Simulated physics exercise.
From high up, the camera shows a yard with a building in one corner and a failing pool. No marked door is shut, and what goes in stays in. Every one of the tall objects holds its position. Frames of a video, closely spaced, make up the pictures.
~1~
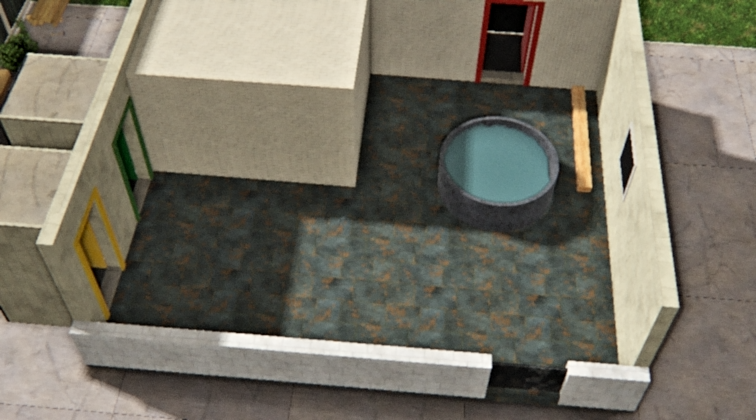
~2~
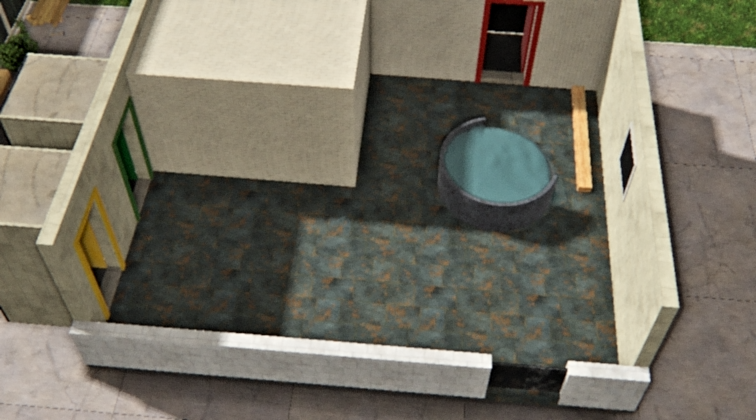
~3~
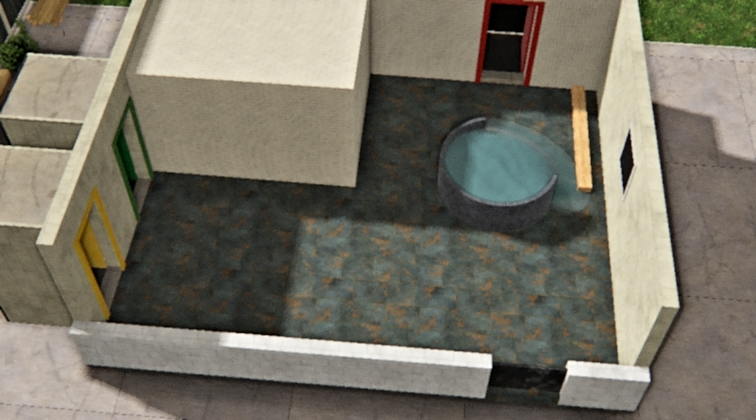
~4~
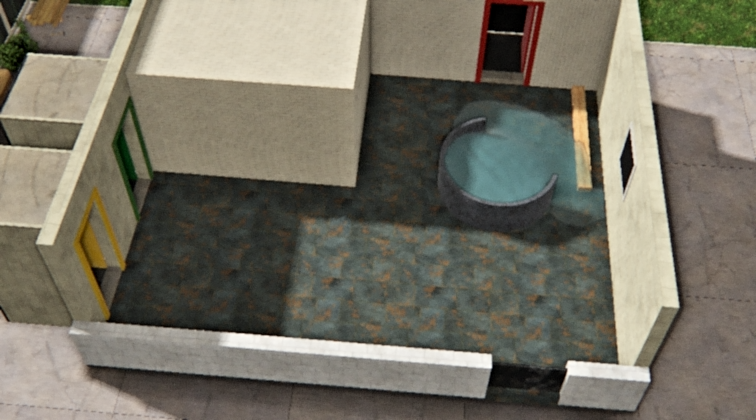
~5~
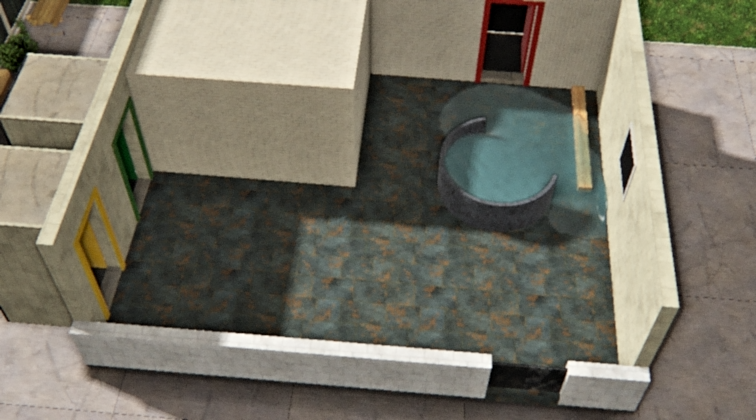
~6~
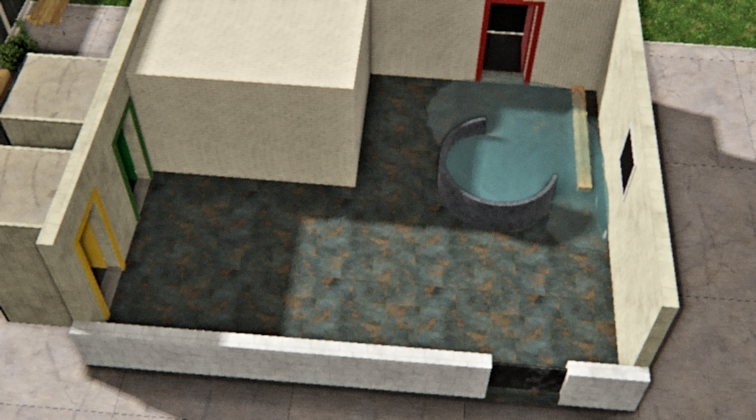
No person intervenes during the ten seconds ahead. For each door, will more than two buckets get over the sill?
The yellow door: No, two or fewer; the green door: No, two or fewer; the red door: Yes, more than two.
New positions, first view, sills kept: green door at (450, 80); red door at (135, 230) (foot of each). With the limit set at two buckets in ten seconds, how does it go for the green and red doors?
As it turns out, the green door spills past but the red door keeps clear.
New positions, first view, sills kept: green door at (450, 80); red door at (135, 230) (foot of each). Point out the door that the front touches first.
Answer: The green-painted one.
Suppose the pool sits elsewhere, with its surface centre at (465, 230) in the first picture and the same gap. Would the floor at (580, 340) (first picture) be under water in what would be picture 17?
Answer: Under water.
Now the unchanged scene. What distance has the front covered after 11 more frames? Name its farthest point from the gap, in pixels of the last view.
Farthest reach: (611, 388).
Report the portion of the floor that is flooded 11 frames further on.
Roughly 30 per cent.
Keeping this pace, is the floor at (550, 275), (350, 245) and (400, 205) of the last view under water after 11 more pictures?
First spot soaked, second not wet, third not wet.
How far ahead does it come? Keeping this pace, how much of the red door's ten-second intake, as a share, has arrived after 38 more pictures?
Estimate: Roughly 100 %.
A moment on, water covers 20 % of the floor; the yellow door not reached, the green door not reached, the red door over two buckets in.
Next, water covers 30 % of the floor; the yellow door not reached, the green door not reached, the red door over two buckets in.
Then, water covers 45 % of the floor; the yellow door not reached, the green door not reached, the red door far over two buckets in.
Later, water covers 65 % of the floor; the yellow door not reached, the green door not reached, the red door far over two buckets in.
In the end, water covers 80 % of the floor; the yellow door not reached, the green door not reached, the red door far over two buckets in.
